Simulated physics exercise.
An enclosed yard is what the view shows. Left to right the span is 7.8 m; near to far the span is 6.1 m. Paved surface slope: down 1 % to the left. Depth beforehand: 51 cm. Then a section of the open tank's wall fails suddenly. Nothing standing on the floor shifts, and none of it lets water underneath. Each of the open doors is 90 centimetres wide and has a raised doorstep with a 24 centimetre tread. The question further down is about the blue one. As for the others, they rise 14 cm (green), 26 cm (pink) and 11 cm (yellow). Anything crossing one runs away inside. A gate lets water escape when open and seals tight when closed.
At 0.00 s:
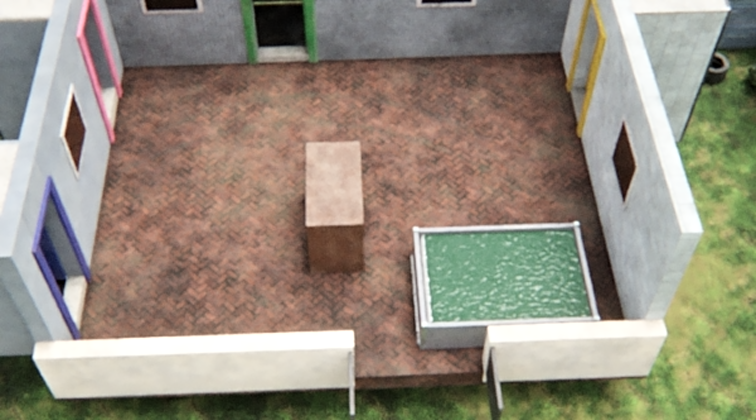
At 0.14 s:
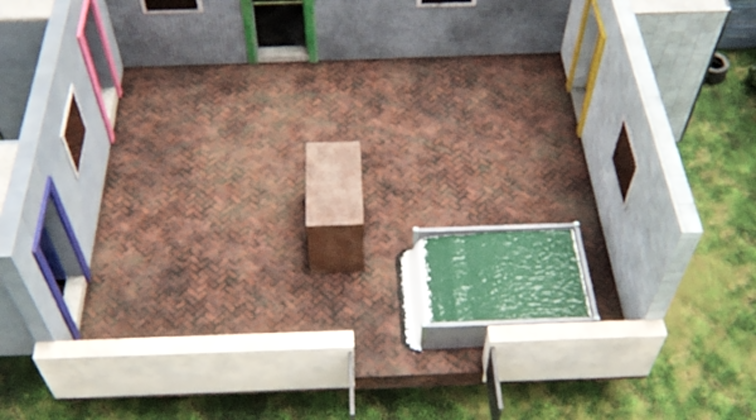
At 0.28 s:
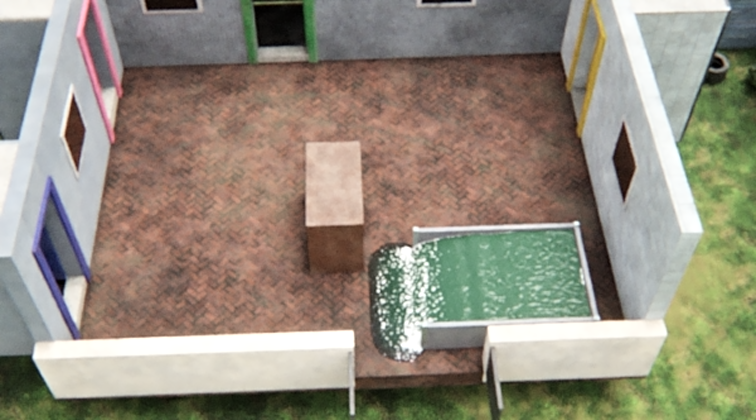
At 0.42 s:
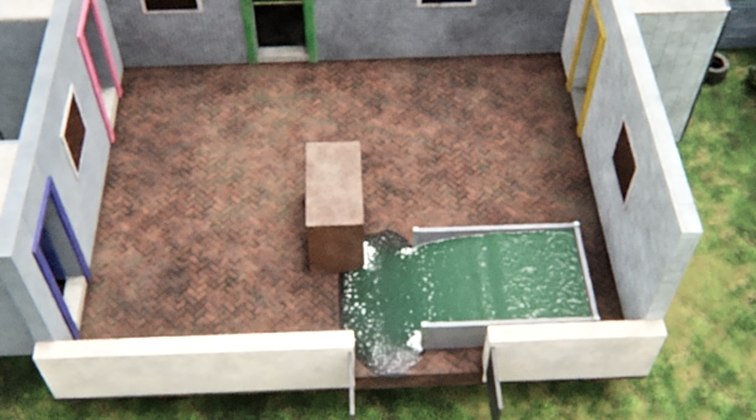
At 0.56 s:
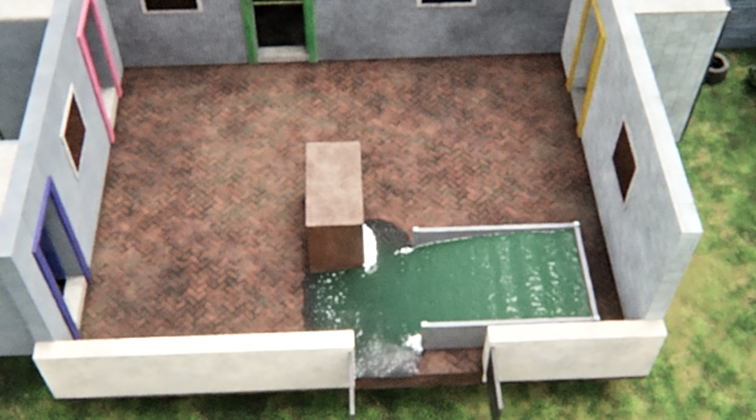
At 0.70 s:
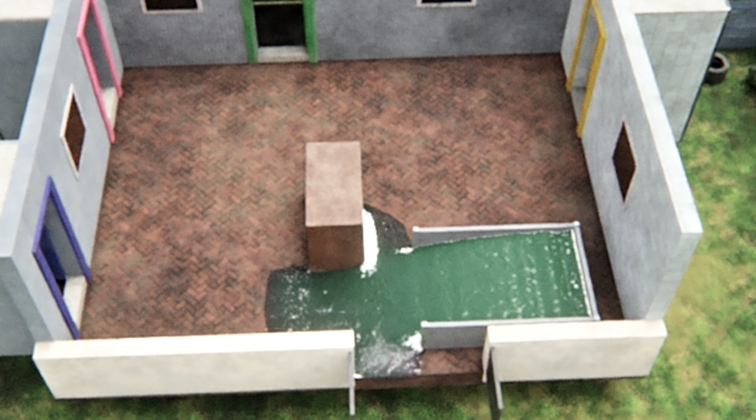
To begin with, green water lies still in an open tank at the lower right of a walled, brick-paved yard with a block near its middle. The water then bursts out of the tank's left side in a foaming edge, spreads leftward across the paving, and washes against the block and past its near side.
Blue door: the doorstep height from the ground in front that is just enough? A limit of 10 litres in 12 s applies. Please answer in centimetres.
25 cm.
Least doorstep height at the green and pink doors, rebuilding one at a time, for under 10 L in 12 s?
About 6.0 cm at green and about 8.0 cm at pink.
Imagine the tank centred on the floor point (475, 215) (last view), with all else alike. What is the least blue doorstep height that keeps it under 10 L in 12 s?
Roughly 5.5 cm is needed.
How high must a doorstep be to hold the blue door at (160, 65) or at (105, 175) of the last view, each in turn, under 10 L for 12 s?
First place around 14.0 cm, second around 5.5 cm.
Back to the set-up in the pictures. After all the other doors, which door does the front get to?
Yellow.
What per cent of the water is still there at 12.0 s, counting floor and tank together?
Around 90 per cent of the water.
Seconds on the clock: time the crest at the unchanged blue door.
Around 3.0 s, give or take.
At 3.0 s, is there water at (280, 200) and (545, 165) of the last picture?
Note: Point one not yet reached; point two not yet reached.
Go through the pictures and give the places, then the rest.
In the first picture, still water, 51 cm deep, in the open tank at (502, 276); the blue door at (65, 270) is dry.
In the second picture, the front is at a hidden place, 0.2 m from the gap at (421, 293); 0.3 m2 of floor is wet, 51 cm left at the back.
In the third picture, the front is at a hidden place, 0.6 m from the gap at (421, 293); 1.1 m2 of floor is wet, 51 cm left at the back.
In the fourth picture, the front is at (345, 328), 1.1 m from the gap at (421, 294); 2.0 m2 of floor is wet, 51 cm left at the back.
In the fifth picture, the front is at (312, 330), 1.6 m from the gap at (421, 294); 3.0 m2 of floor is wet, 50 cm left at the back.
In the sixth picture, the front is at (270, 310), 2.2 m from the gap at (421, 294); 3.9 m2 of floor is wet, 45 cm left at the back; the blue door at (65, 270), 4.9 m from the gap, is still 2.7 m from the nearest water.
After 1.4 s water covers 20 % of the floor, deepest (30 cm) near (368, 265); it has not reached the blue door.
After 3.0 s water covers 40 % of the floor, deepest (34 cm) near (73, 373); 29 cm at the blue door, 11 litres in over its 20 cm doorstep.
After 12.0 s water covers 90 % of the floor, deepest (8 cm) near (106, 174); 6 cm at the blue door, 42 litres in over its 20 cm doorstep.
At the blue door as built, the water arrived by 1.7 s and peaked near 29 cm at 3.0 s.
With a doorstep of 21.5 cm, 30 litres would have come in within the 12 s; with 29 cm, 2 litres. So under 10 litres takes about 25 cm.
